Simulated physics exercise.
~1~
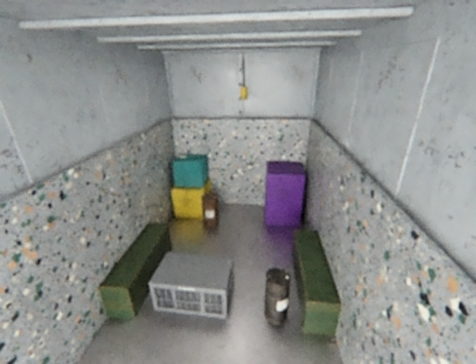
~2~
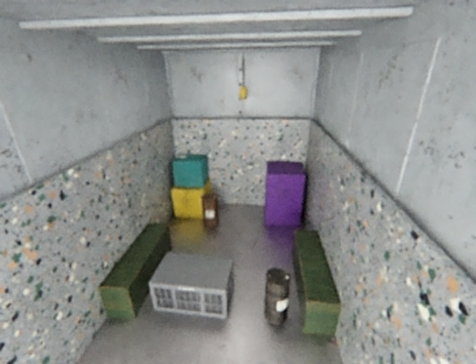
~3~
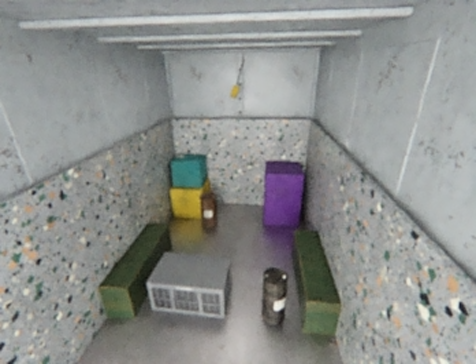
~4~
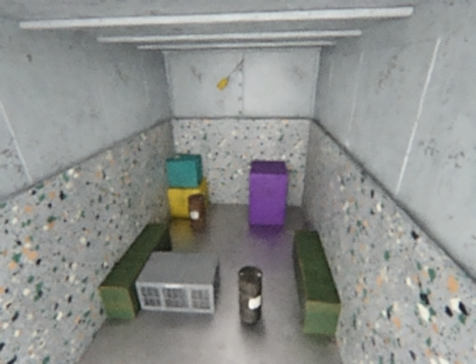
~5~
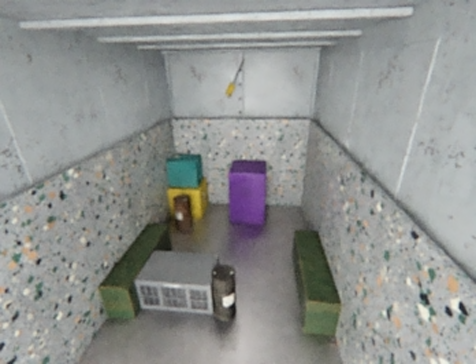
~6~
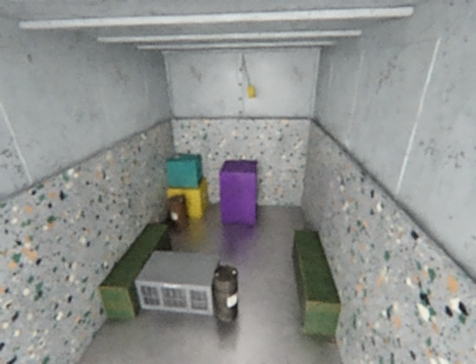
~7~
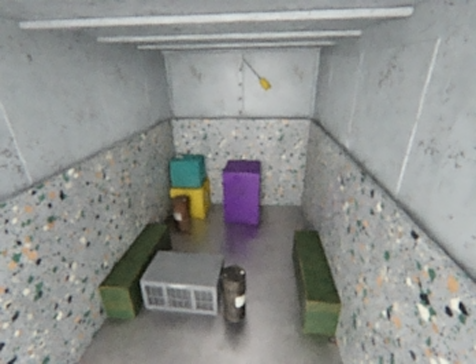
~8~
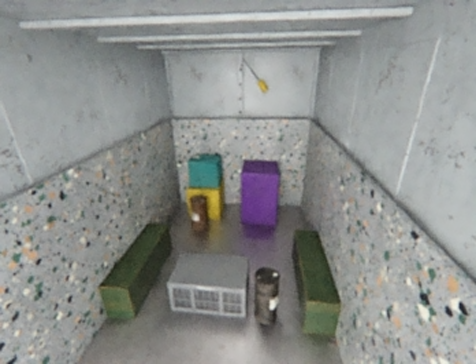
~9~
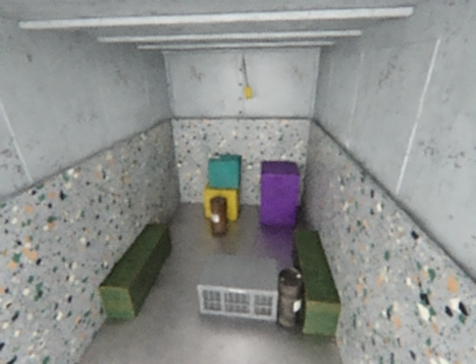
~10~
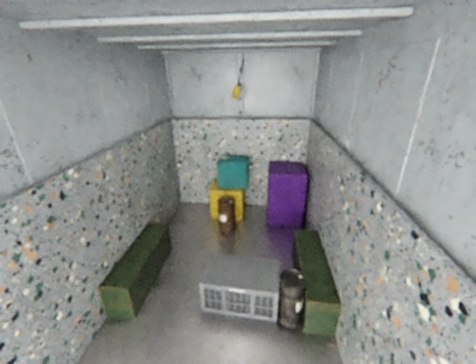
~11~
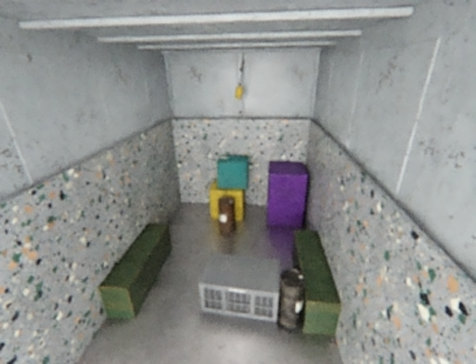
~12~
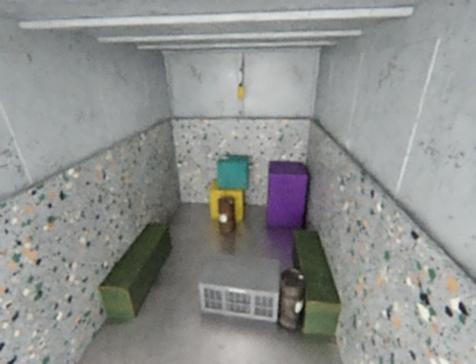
Purple cabinet, grey chest and canisters sliding left then right in a van, with the stacked turquoise and yellow boxes ending further right.
